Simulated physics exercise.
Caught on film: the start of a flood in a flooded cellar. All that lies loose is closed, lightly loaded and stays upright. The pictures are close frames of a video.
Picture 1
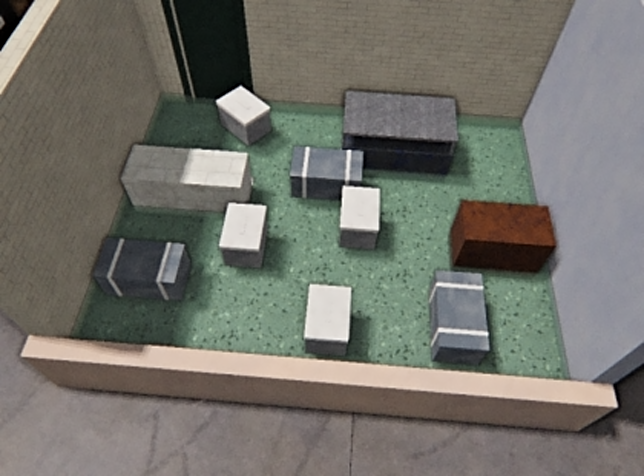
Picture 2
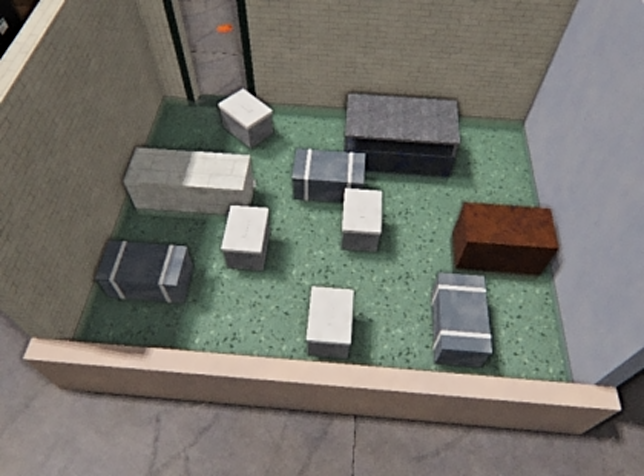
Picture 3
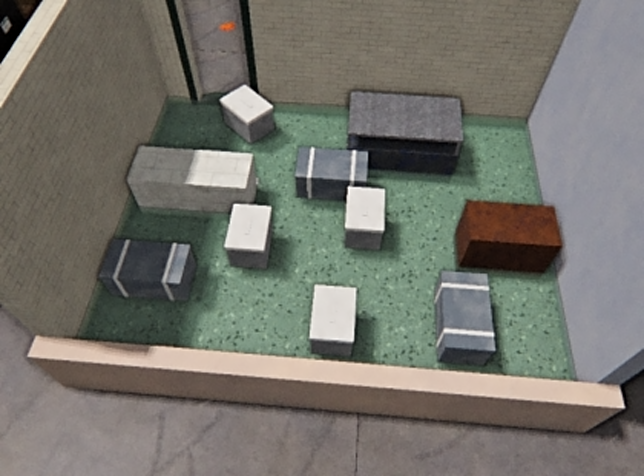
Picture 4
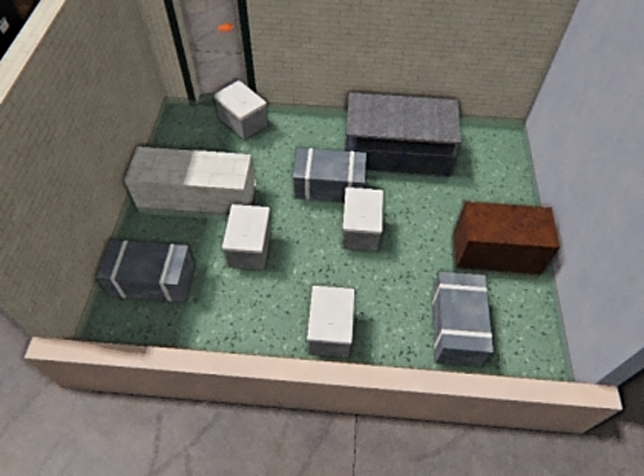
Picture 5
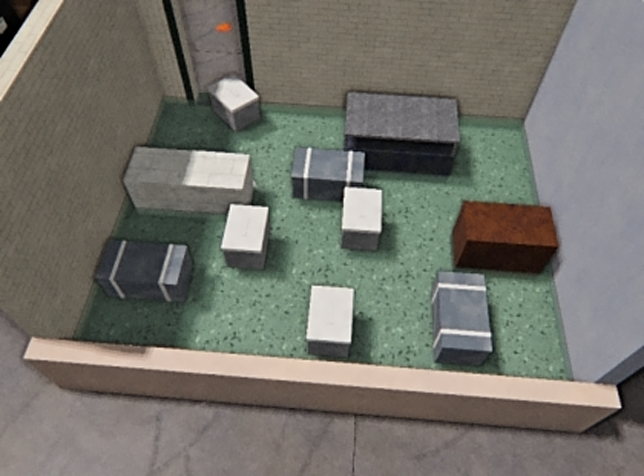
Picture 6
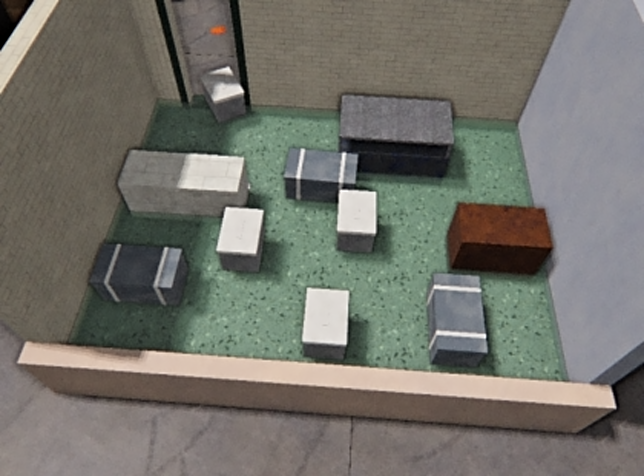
A walled room with a speckled green surface is seen from high above its low front wall, with a narrow dark doorway at back left. White, grey and blue-grey boxes are spread about, with a charcoal one at the back and a rusty-brown one at right. The doorway shows grey with an orange spot, then the rearmost white box shifts back into it, turning, while the view wavers slightly.
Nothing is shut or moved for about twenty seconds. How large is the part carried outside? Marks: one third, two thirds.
Share: One to two thirds.
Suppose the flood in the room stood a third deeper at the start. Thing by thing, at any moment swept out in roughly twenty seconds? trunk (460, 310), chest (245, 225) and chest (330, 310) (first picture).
One after the other: Left behind, out, left behind.
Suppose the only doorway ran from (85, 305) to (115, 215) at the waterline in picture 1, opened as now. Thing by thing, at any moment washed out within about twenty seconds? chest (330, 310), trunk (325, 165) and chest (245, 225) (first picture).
One after the other: Through, carried outside, washed out.
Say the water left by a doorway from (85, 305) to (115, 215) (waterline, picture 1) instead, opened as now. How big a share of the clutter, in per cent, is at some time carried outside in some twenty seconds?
I make it 70 per cent.
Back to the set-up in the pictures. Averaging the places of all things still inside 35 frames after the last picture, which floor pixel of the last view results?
Around (265, 245).
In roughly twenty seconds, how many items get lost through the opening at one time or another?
4 of them.
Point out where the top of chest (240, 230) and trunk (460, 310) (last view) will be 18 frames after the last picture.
Near (271, 185) and (435, 298).
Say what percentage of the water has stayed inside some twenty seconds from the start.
Close to 62 %.
A moment on, 1 of 7 are out; 6 afloat.
Next, 2 of 7 are out; 5 afloat.
Later, 3 of 7 are out; 4 afloat.
In the end, 4 of 7 are out; 3 afloat.
